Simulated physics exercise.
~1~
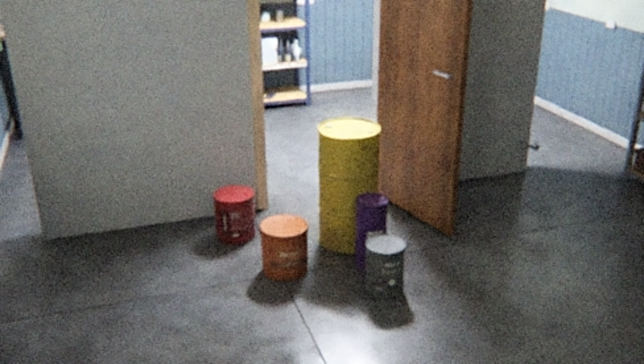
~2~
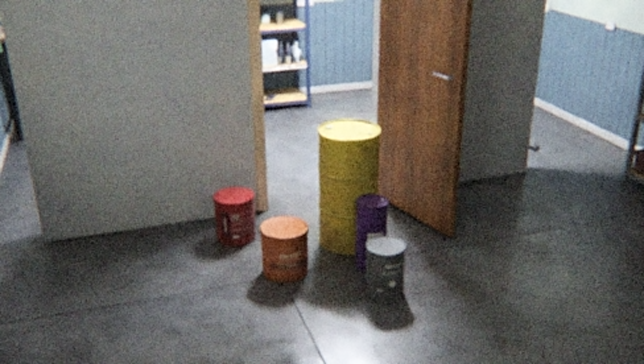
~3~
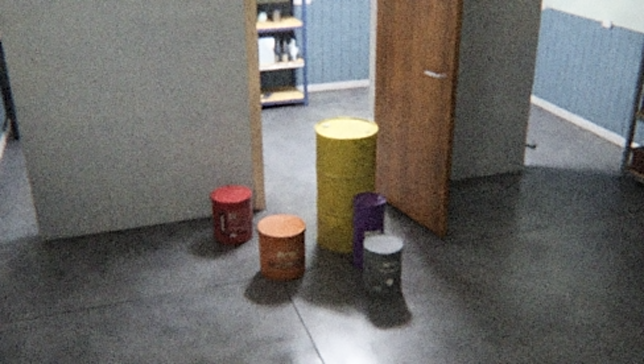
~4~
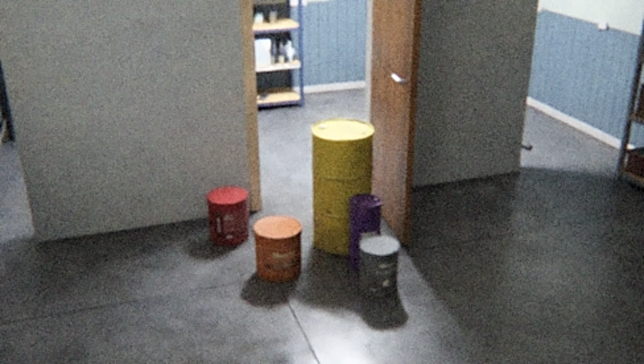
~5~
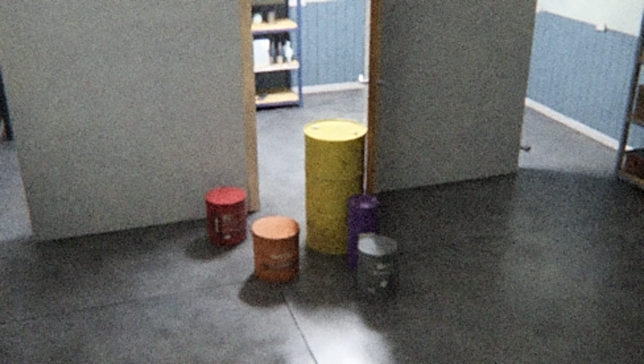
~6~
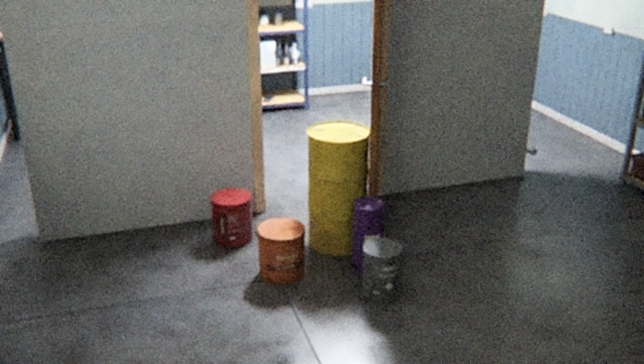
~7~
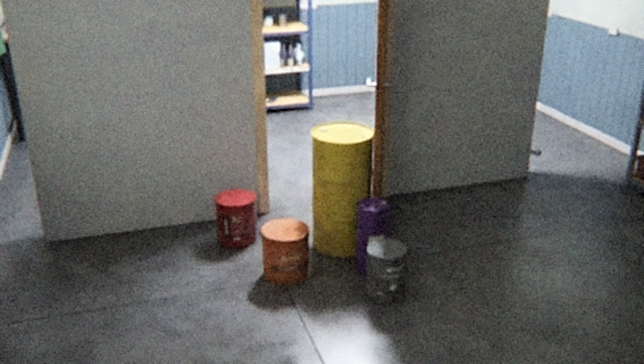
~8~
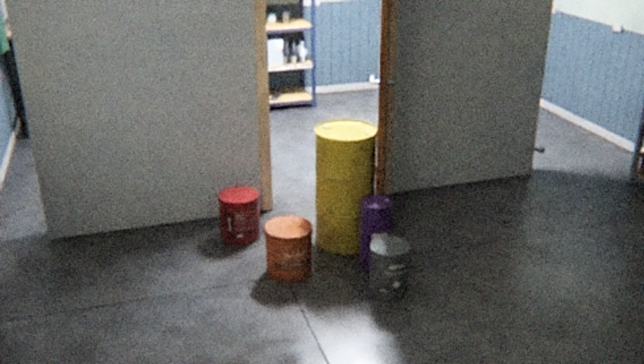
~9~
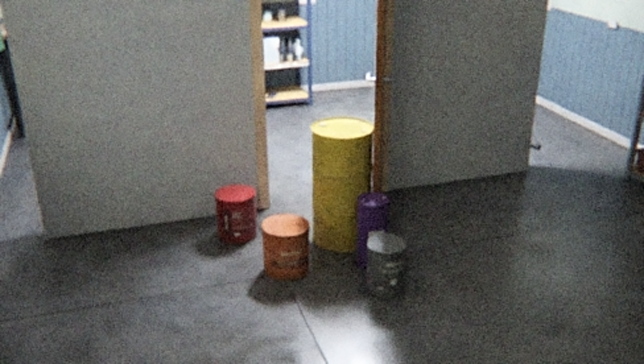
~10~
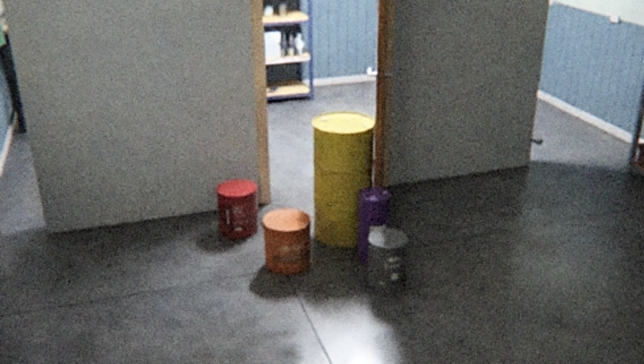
Wooden door swinging partway towards its frame, then stopping still ajar behind a tall yellow drum, with four smaller containers staying put.
